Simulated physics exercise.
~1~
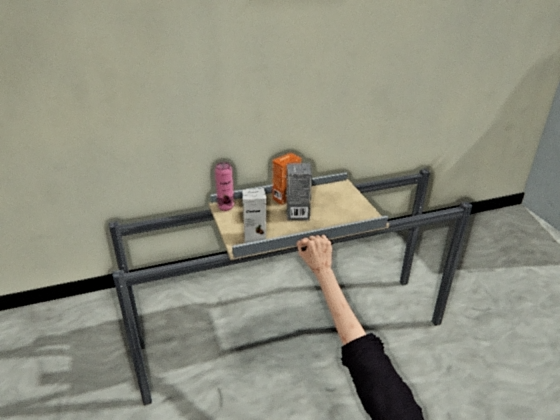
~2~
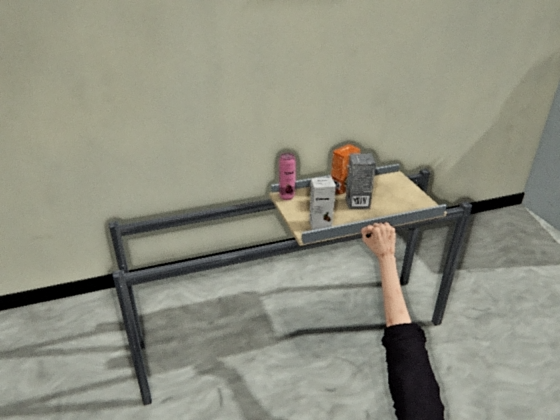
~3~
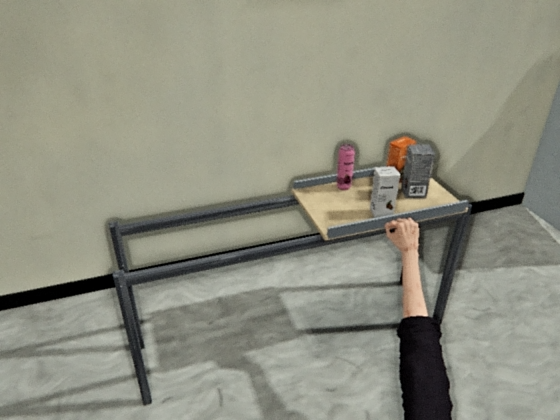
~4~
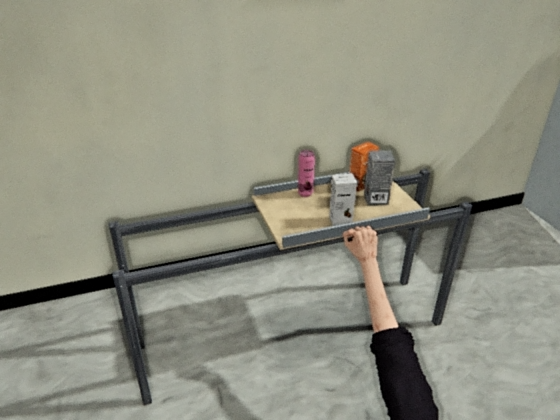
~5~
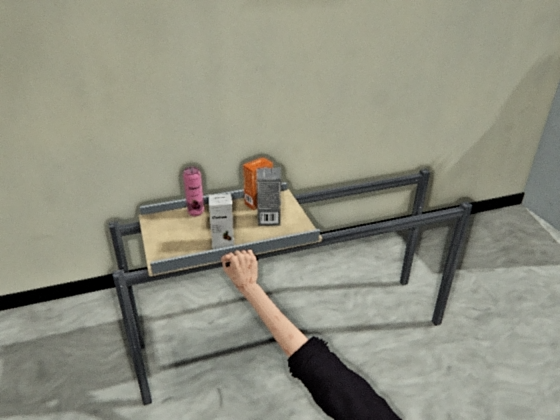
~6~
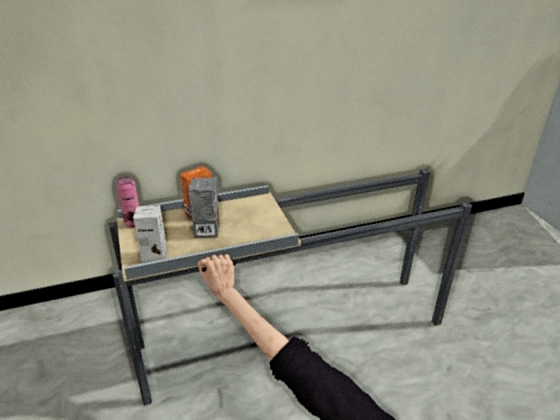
At the start, a hand grips the front edge of a shallow wooden tray on a dark metal rack, carrying a pink can, a white carton, a grey carton and an orange packet. The hand slides the tray to the right, and the items ride along upright until it reaches the rack's right end. It then draws the tray back to the left, past the middle and on toward the opposite end. The tray finishes at the left end with the hand still at its front edge and all four items standing.
